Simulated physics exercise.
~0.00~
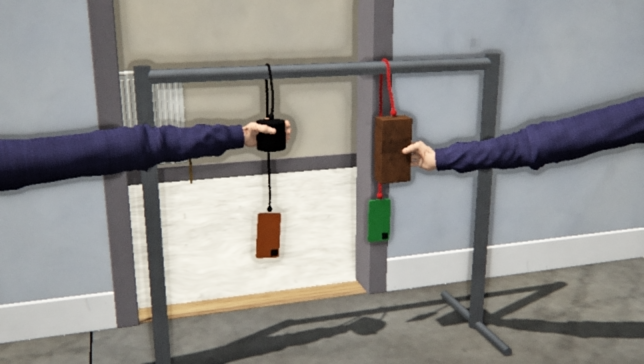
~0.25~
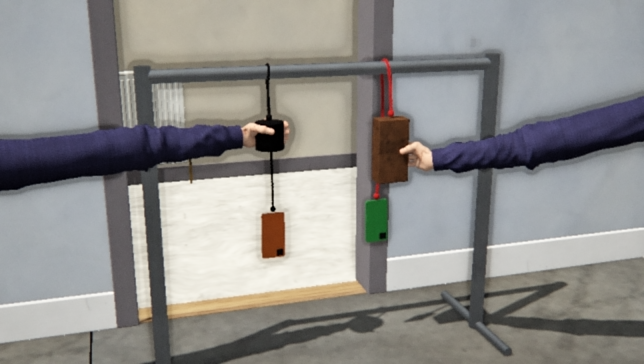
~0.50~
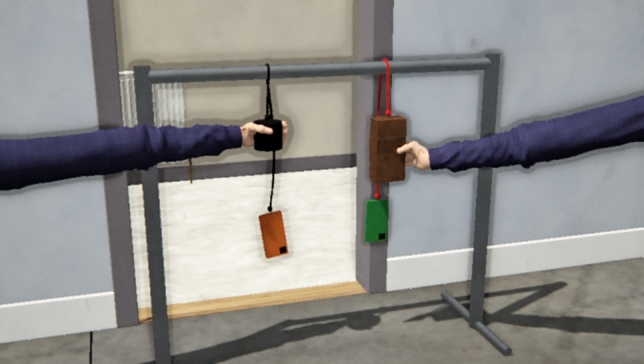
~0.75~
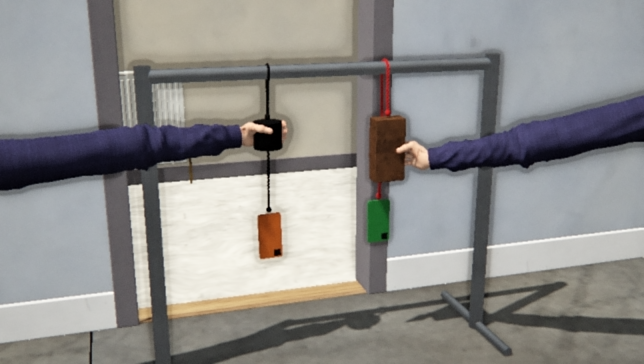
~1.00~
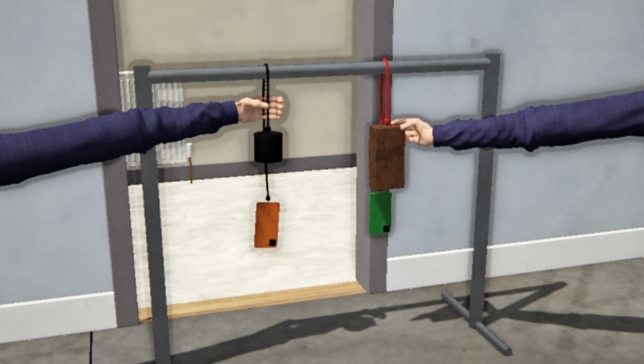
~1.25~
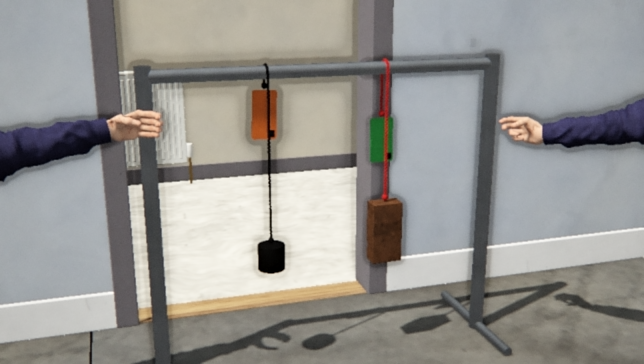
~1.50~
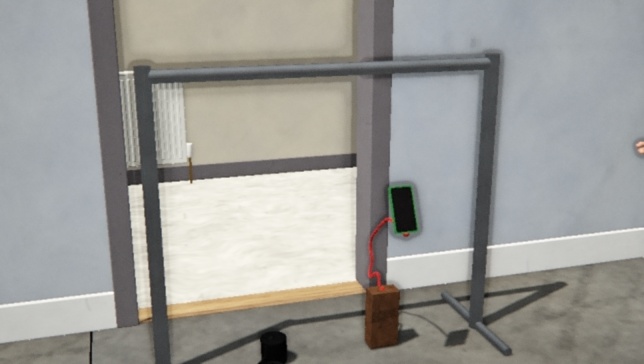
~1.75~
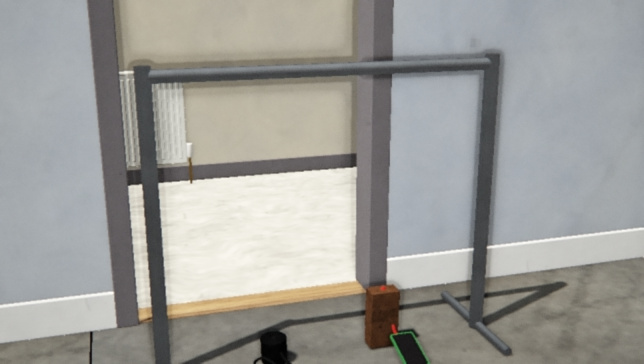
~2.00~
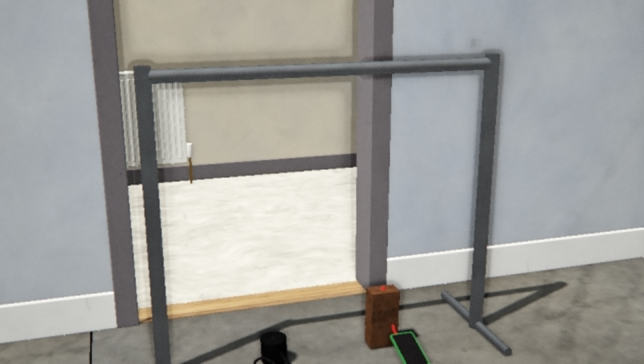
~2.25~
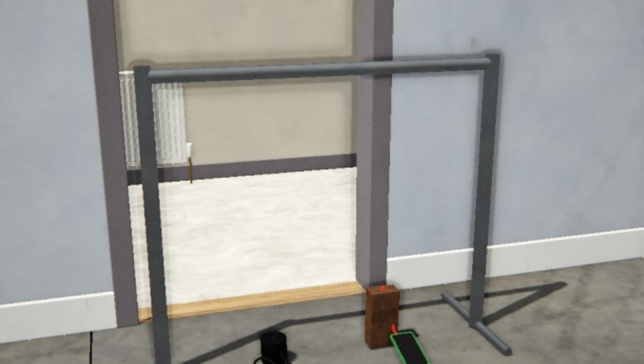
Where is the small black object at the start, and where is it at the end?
At the start it is held up by a hand below the left part of the rail. At the end it rests on the floor below.
